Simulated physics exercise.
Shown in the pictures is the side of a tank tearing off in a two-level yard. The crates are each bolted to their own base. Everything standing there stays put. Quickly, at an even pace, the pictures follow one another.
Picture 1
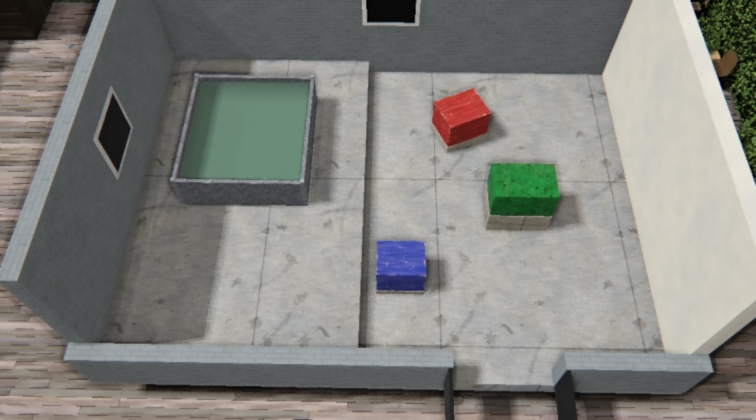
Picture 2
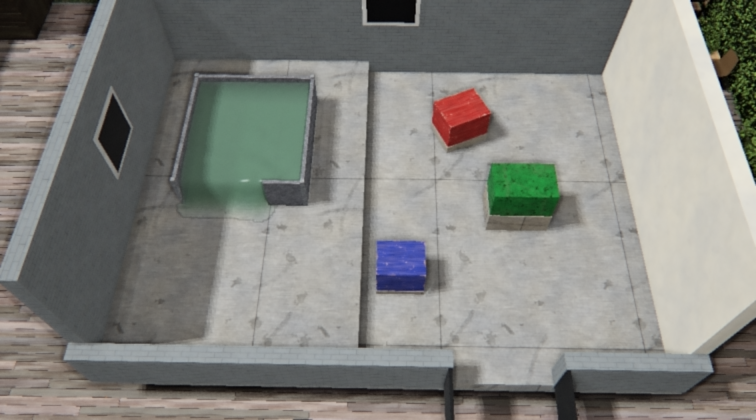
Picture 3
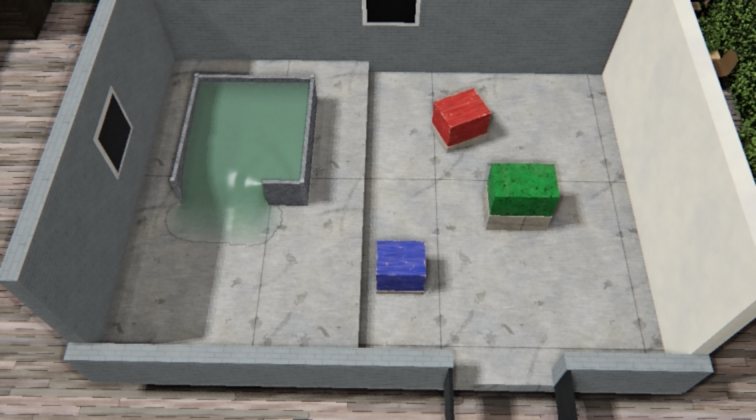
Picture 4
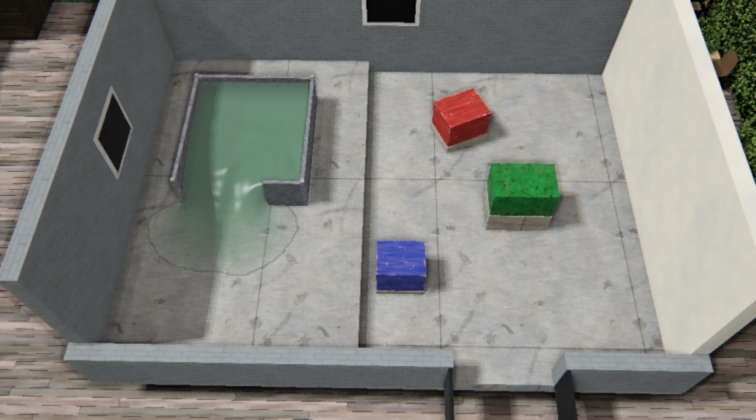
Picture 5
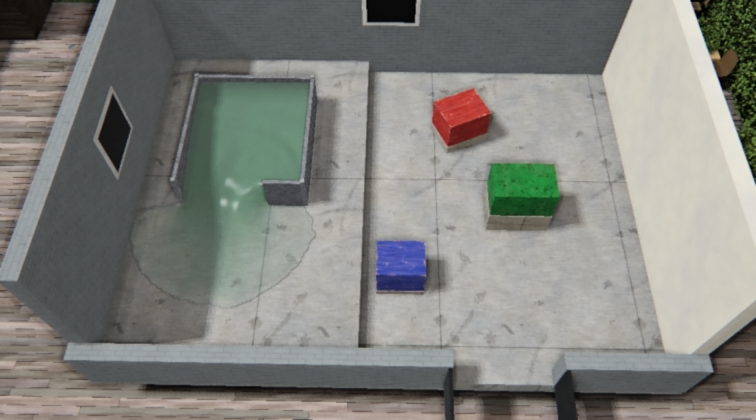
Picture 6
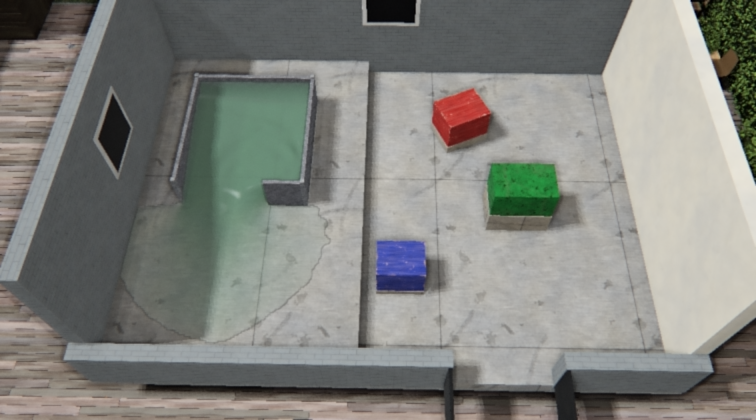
Greenish water pouring from a gap in the front of a walled tank and spreading across the floor beside three colored boxes.
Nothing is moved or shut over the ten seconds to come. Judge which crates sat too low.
The red crate was not too low. The green crate was not too low. The blue crate was too low.
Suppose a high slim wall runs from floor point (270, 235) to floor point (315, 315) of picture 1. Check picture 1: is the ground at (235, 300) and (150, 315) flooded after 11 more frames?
In order, I'd call them inundated and inundated.
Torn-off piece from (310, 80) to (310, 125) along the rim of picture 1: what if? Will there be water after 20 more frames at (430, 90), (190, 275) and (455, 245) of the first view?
Going through them in turn: Reached by the flood, then still unsoaked, then reached by the flood.
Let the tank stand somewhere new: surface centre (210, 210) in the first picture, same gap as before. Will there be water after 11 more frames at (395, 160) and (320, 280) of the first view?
First point untouched, second point soaked.
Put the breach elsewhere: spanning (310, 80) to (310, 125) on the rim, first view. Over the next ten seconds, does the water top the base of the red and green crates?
Taking them in turn, the red one is swamped, and the green one is left untouched.
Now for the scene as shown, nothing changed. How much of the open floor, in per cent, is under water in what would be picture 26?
Around 35 percent of it.
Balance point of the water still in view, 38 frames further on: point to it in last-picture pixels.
The water centres close to (315, 236).
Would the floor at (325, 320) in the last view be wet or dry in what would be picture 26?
Lab note: Spot reads soaked.
A moment on, water covers 20 % of the floor; the red crate not reached, the green crate not reached, the blue crate not reached.
Next, water covers 20 % of the floor; the red crate not reached, the green crate not reached, the blue crate water round its plinth.
Then, water covers 35 % of the floor; the red crate not reached, the green crate not reached, the blue crate water round its plinth.
Later, water covers 65 % of the floor; the red crate water round its plinth, the green crate water round its plinth, the blue crate water round its plinth.
In the end, water covers 95 % of the floor; the red crate stayed above the water, the green crate stayed above the water, the blue crate was topped.
